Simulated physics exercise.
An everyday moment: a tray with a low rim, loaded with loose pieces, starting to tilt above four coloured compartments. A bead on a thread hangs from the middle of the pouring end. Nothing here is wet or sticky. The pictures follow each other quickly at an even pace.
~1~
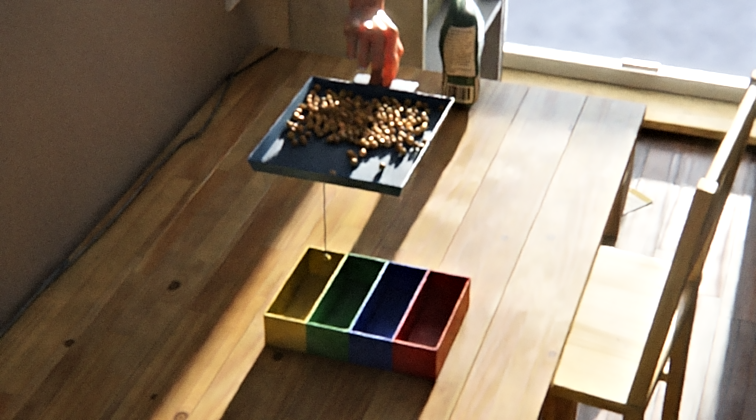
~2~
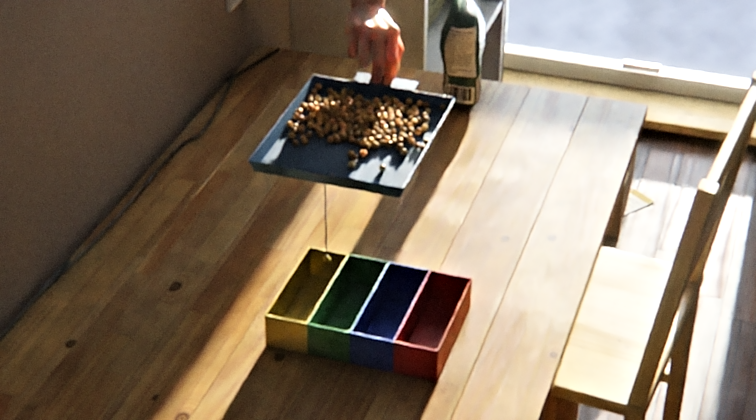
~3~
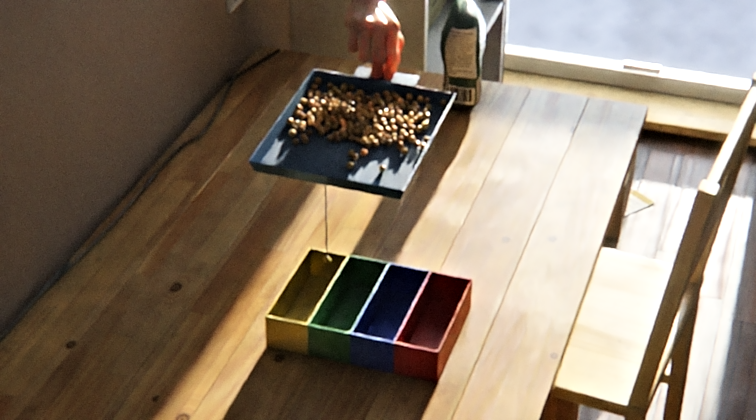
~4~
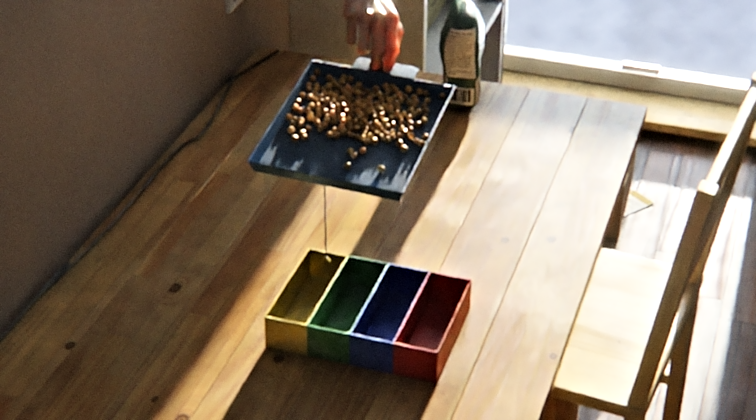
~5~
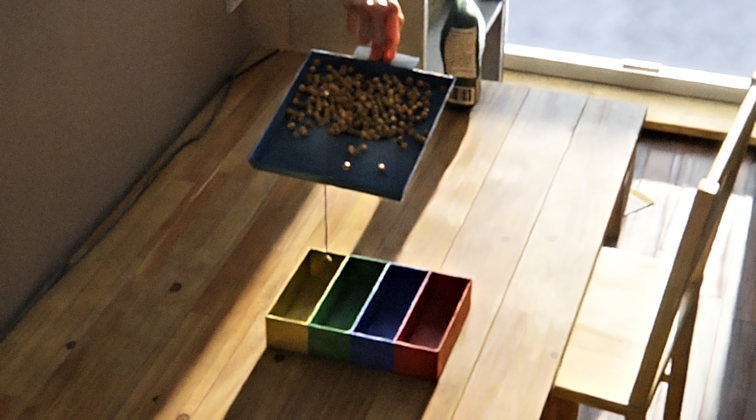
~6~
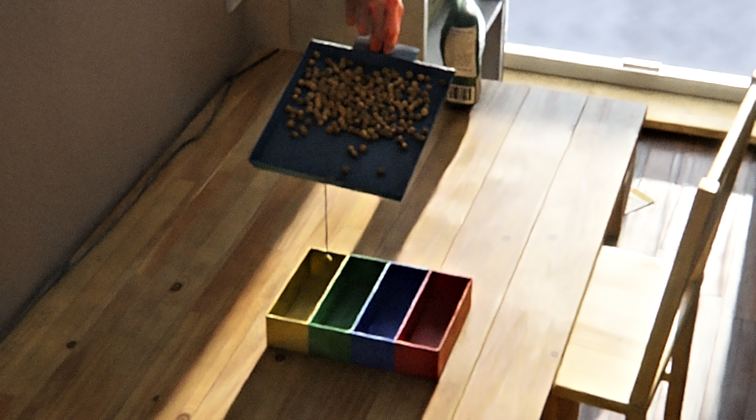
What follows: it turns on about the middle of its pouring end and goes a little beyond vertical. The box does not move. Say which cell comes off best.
The blue cell gets the most.
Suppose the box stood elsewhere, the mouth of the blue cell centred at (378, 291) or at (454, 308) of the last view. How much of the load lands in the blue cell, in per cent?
Near 50 % and 0 %.
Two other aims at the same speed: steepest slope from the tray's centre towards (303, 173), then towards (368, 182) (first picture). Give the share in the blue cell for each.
First some 0, then 70 per cent.
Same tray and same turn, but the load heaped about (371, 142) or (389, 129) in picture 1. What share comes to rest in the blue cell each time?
The first gives 50 %, the second 50 %.
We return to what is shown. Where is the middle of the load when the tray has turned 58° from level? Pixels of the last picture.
Around (359, 184).
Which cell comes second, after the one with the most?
Next in line is the green cell.
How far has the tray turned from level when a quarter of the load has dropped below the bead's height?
Roughly 75°.
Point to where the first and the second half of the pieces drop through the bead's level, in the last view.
At about (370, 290), then at (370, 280).
Soon, tray tipped steeply; most on the tray; a small part in the blue cell; a small part in the green cell; a stray few in the yellow cell; a stray few in the red cell; a small part falling or outside the box.
A while on, tray tipped right over; a small part on the tray; about a third in the blue cell; about a quarter in the green cell; a small part in the yellow cell; a stray few in the red cell; about a quarter falling or outside the box.
Towards the end, tray tipped past a quarter turn; about half in the blue cell; about a third in the green cell; a small part in the yellow cell; a small part in the red cell; a stray few falling or outside the box.
Finally, tray tipped past a quarter turn; about half in the blue cell; about a third in the green cell; a small part in the yellow cell; a small part in the red cell; a stray few outside the box.
